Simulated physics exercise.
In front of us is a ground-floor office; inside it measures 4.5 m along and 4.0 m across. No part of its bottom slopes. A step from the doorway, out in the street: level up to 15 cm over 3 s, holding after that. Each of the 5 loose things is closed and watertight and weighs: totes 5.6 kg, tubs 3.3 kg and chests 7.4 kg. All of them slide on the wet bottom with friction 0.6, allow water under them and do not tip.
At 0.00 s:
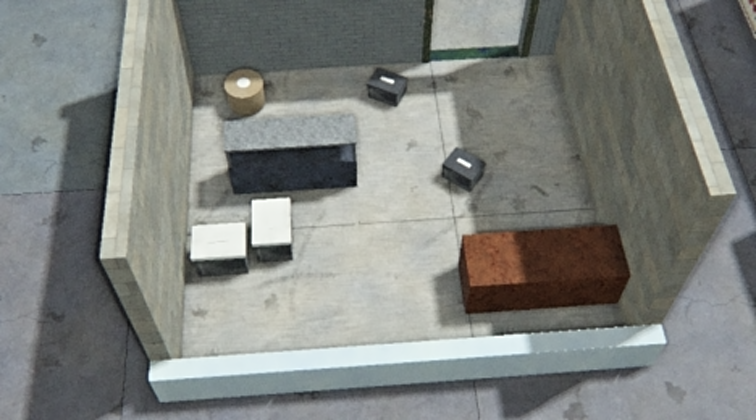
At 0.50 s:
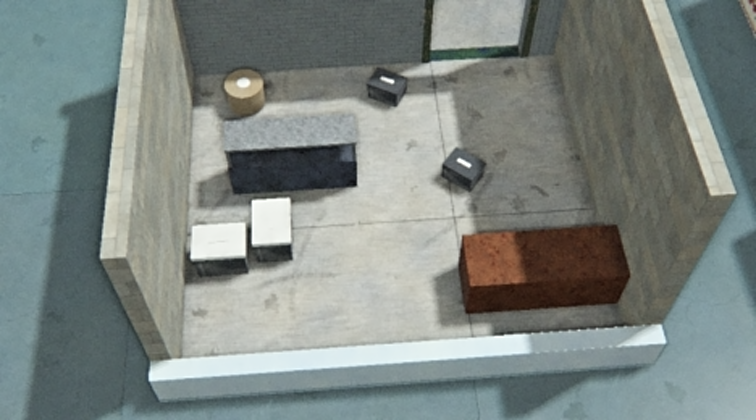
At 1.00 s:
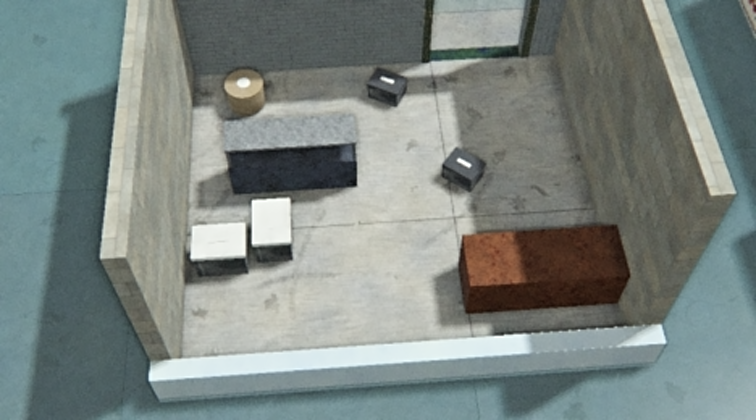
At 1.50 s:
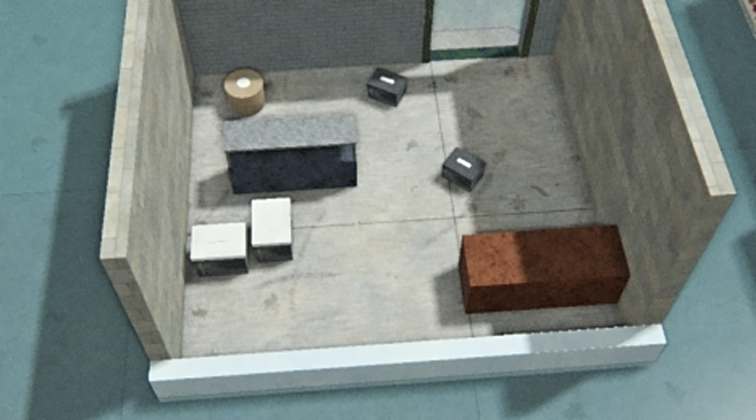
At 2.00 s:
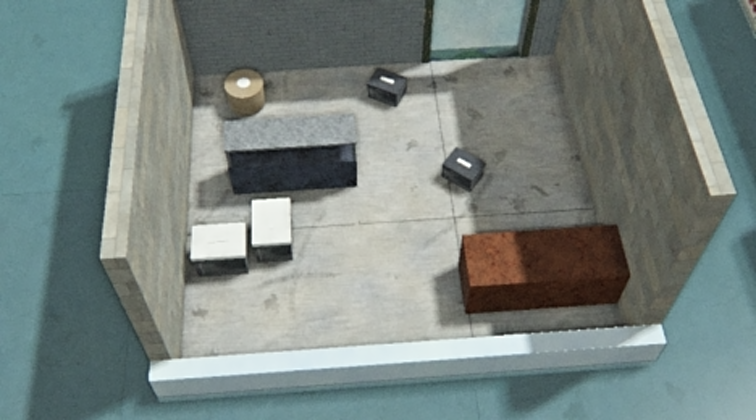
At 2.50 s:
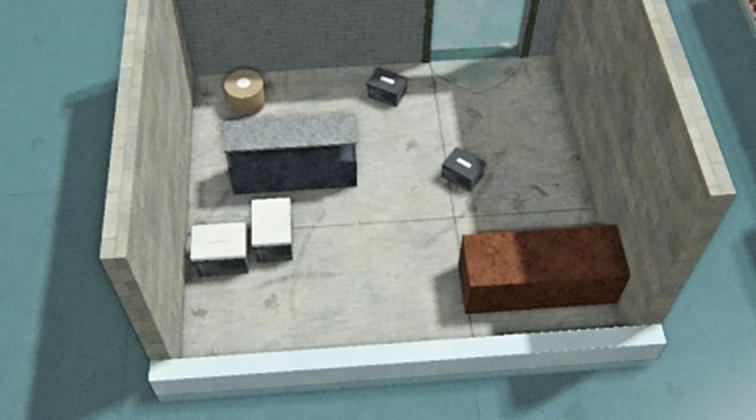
In a small walled room seen from above, boxes, a drum, a dark counter and a rust-coloured block stay still while the ground outside turns blue-green and, lastly, a thin patch of water appears just inside the doorway.
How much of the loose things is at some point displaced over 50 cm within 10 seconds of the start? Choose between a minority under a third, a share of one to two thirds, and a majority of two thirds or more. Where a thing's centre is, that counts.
A minority under a third.
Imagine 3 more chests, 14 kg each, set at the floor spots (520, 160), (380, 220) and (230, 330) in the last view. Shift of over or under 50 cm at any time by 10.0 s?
In order: Farther; not as far; not as far.
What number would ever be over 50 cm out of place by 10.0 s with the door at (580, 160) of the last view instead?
The count would be 2.
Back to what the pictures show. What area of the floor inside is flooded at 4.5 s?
Some 5.5 m2 of it.
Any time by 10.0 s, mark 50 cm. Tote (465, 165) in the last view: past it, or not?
That one comes out beyond the limit.
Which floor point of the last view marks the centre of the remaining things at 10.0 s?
Around (285, 198).
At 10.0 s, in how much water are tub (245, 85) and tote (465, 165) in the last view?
Close to 0 and 5 centimetres.
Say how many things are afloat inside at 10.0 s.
1 at that moment.
After 3.5 s 0 of 5 are over 50 cm from their spots; 0 afloat.
After 4.5 s 0 of 5 are over 50 cm from their spots; 0 afloat.
After 7.0 s 1 of 5 are over 50 cm from their spots; 1 afloat.
After 10.0 s 1 of 5 are over 50 cm from their spots, and 1 have been at some point; 1 afloat.
